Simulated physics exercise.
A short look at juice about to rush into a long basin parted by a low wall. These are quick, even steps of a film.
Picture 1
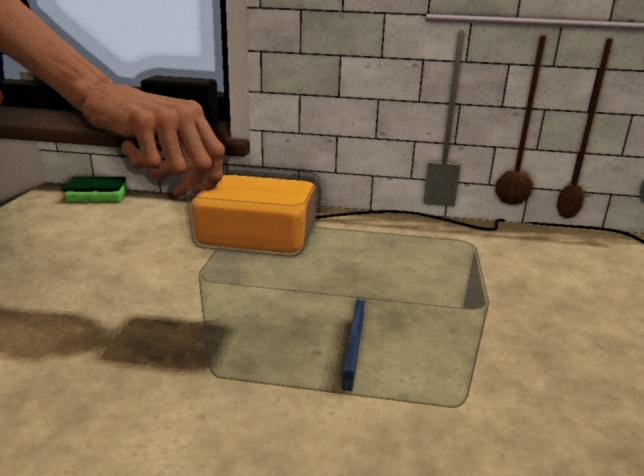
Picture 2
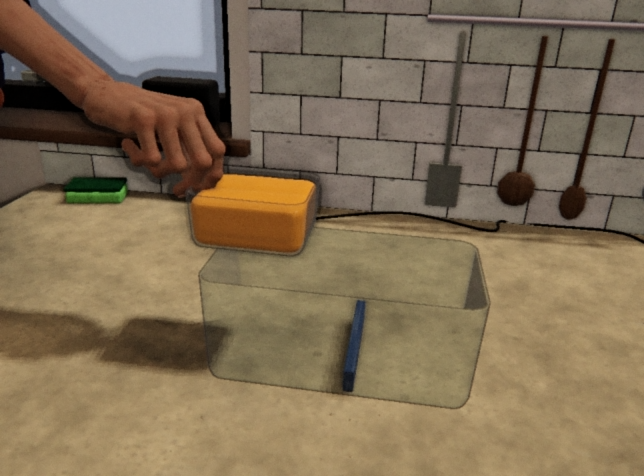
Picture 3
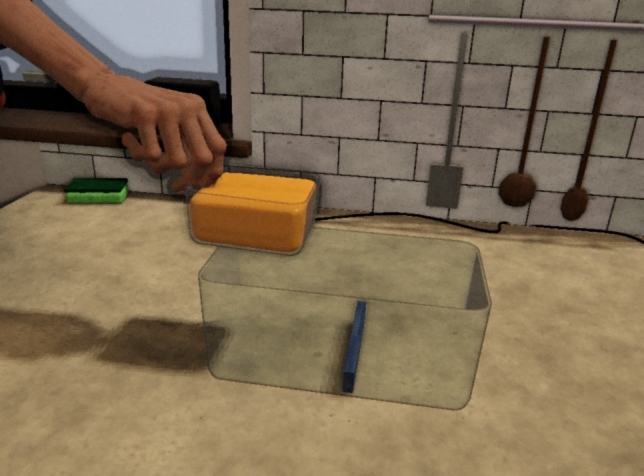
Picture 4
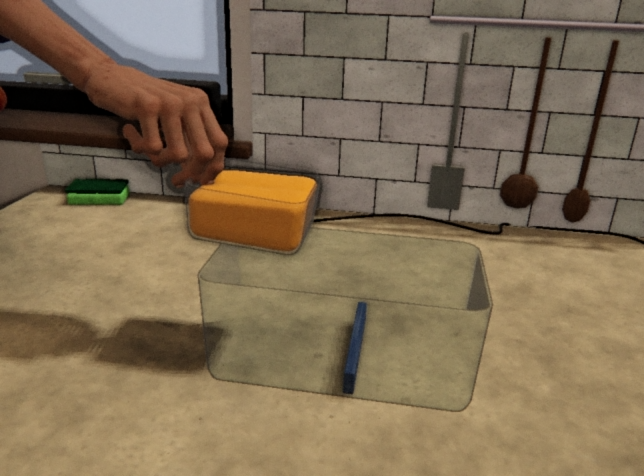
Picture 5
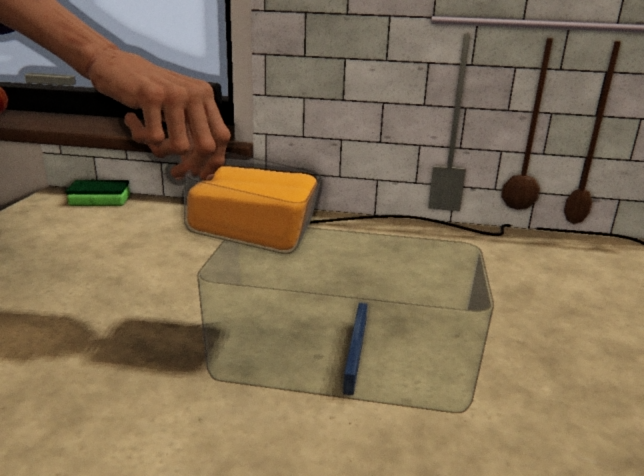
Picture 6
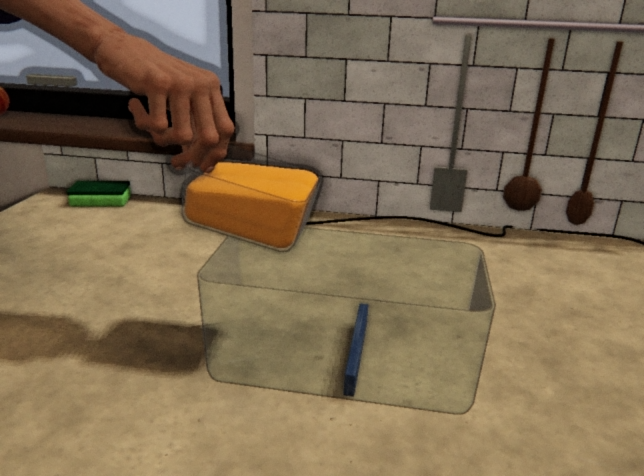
On a worn countertop before a white tiled wall with hanging utensils, a hand hovers by a small clear container of orange juice above a long, empty see-through basin with a low blue divider. The container starts level, then tilts gradually clockwise, its right side dipping, while the basin stays still.
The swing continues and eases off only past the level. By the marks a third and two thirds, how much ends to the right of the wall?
In the end over two thirds is right of the wall.
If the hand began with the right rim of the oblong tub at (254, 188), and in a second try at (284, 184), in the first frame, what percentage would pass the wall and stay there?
About 20 and 55 per cent.
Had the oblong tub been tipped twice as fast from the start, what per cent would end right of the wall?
Roughly 70 in a hundred.
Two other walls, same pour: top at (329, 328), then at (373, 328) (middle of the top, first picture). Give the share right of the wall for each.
Roughly 95 per cent, and 65 per cent.
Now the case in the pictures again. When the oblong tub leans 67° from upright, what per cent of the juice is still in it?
Roughly 35 in a hundred.
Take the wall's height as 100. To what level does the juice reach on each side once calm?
Left about 10, right about 90.
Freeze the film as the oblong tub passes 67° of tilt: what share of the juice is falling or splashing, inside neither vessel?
It comes to 30 per cent or so.
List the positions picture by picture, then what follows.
It leans 0°; its right rim is at (313, 191); the juice meets the walls at (205, 187) and (312, 196); the long basin's rim runs from (219, 249) to (481, 274); the wall's top is at (355, 333), in the first picture.
It leans 1°; its right rim is at (313, 190); the juice meets the walls at (205, 186) and (312, 195), in the second picture.
It leans 2°; its right rim is at (313, 190); the juice meets the walls at (204, 184) and (312, 193), in the third picture.
It leans 5°; its right rim is at (314, 190); the juice meets the walls at (204, 182) and (313, 191), in the fourth picture.
It leans 8°; its right rim is at (314, 190); the juice meets the walls at (204, 178) and (313, 188), in the fifth picture.
It leans 13°; its right rim is at (314, 190); the juice meets the walls at (202, 173) and (314, 184), in the sixth picture.
A moment on, the oblong tub is tipped part way and 35 per cent is still to pour, 4 is left of the wall and 29 right of it.
Next, the oblong tub is tipped right over and 4 per cent is still to pour, 12 is left of the wall and 78 right of it.
Then the oblong tub is tipped right over and 0 per cent is still to pour, 14 is left of the wall and 86 right of it.
Later the oblong tub is tipped right over and 0 per cent is still to pour, 14 is left of the wall and 86 right of it.
Finally, 14 per cent lies left of the wall, 86 right of it and 0 outside.
